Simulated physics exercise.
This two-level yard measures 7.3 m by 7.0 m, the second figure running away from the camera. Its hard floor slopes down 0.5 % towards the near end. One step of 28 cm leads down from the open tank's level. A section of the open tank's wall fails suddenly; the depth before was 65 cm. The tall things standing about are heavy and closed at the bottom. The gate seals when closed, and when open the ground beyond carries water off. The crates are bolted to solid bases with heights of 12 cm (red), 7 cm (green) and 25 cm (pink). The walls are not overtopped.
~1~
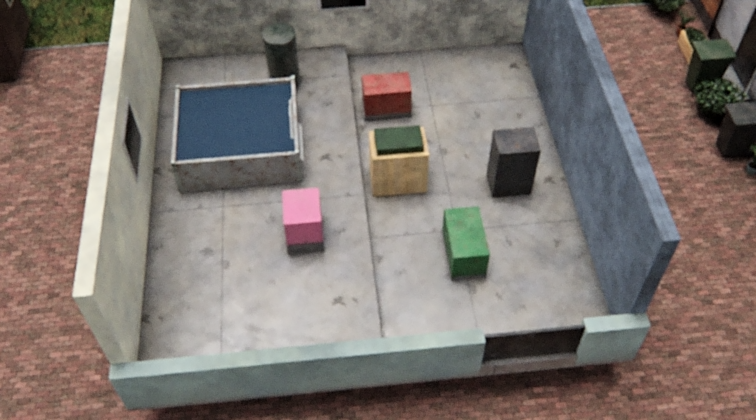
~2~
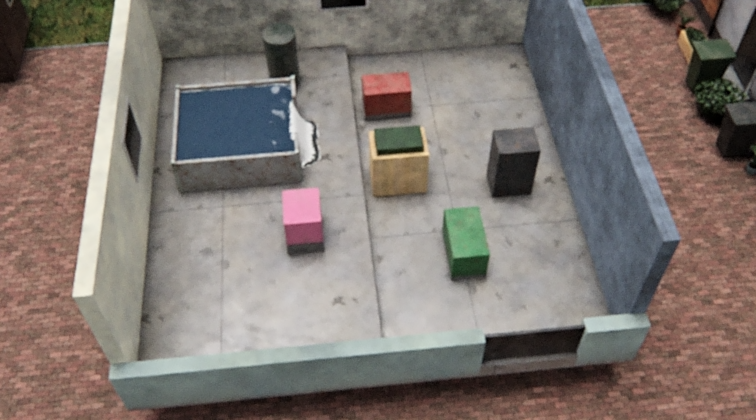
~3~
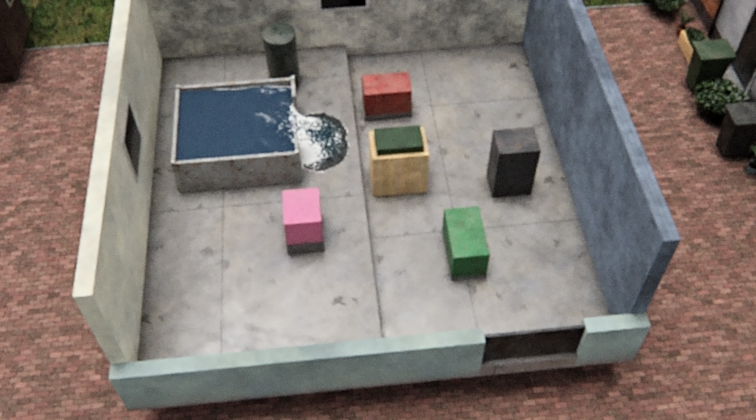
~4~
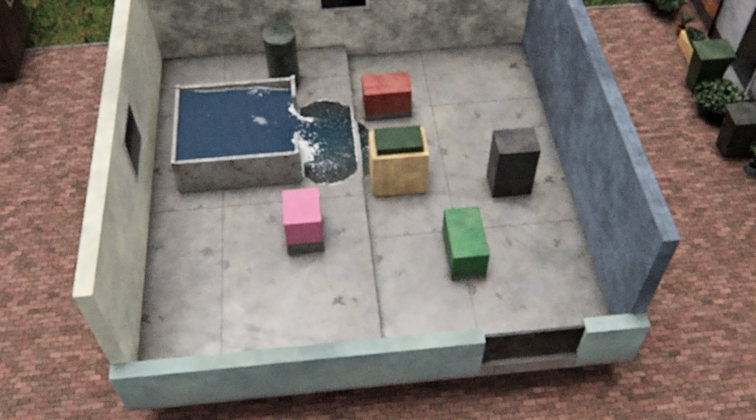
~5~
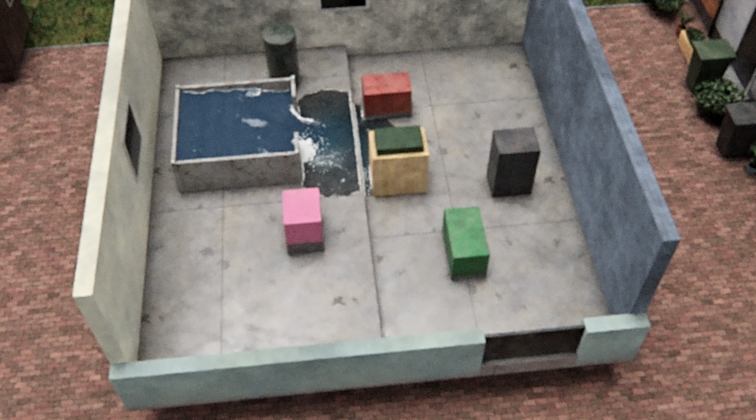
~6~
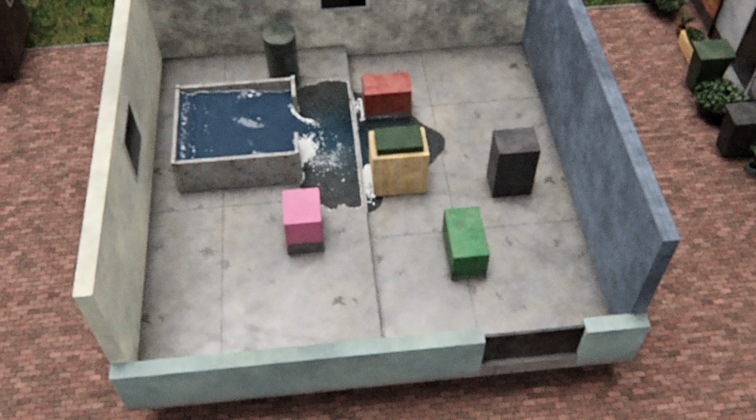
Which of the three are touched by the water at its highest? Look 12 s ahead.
One by one: The red crate gets wet; the green crate is soaked; the pink crate stays dry.
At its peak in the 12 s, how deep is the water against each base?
Peaks in cm: Red 23, green 12, pink 2.
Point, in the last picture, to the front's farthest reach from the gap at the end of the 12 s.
Near (613, 339).
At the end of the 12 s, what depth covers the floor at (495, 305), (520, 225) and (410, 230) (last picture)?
About 9, 6 and 10 cm.
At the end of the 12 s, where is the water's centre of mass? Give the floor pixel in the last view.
At about (436, 184).
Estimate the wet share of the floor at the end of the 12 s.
Some 55 per cent of it.
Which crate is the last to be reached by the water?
Last comes the green one.
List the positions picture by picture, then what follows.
In the first picture, still water, 65 cm deep, in the open tank at (236, 122).
In the second picture, water pours out at (295, 133) and has run 0.5 m, to (311, 162); deepest outside 34 cm, 65 cm at the open tank's back.
In the third picture, water pours out at (296, 135) and has run 0.9 m, to (343, 151); deepest outside 38 cm, 65 cm at the open tank's back.
In the fourth picture, water pours out at (296, 135) and has run 1.4 m, to (375, 149); deepest outside 37 cm, 65 cm at the open tank's back.
In the fifth picture, water pours out at (296, 135) and has run 2.0 m, to (405, 149); deepest outside 40 cm, 64 cm at the open tank's back.
In the sixth picture, the front is at (440, 144), 2.6 m from the gap at (295, 134); 4.1 m2 of floor is under water; 57 cm left at the back of the open tank.
A moment later water covers 25 % of the floor and is deepest (36 cm) near (306, 145); red plinth reached, green plinth not reached, pink plinth reached.
Soon after water covers 30 % of the floor and is deepest (30 cm) near (548, 135); red plinth reached, green plinth reached, pink plinth reached.
Next water covers 45 % of the floor and is deepest (26 cm) near (519, 46); red plinth reached, green plinth reached, pink plinth reached.
Later on water covers 55 % of the floor and is deepest (17 cm) near (359, 102); red plinth reached, green plinth reached, pink plinth reached.
At the end water covers 55 % of the floor and is deepest (12 cm) near (555, 157); highest at the red plinth 23 cm, highest at the green plinth 12 cm, highest at the pink plinth 2 cm.
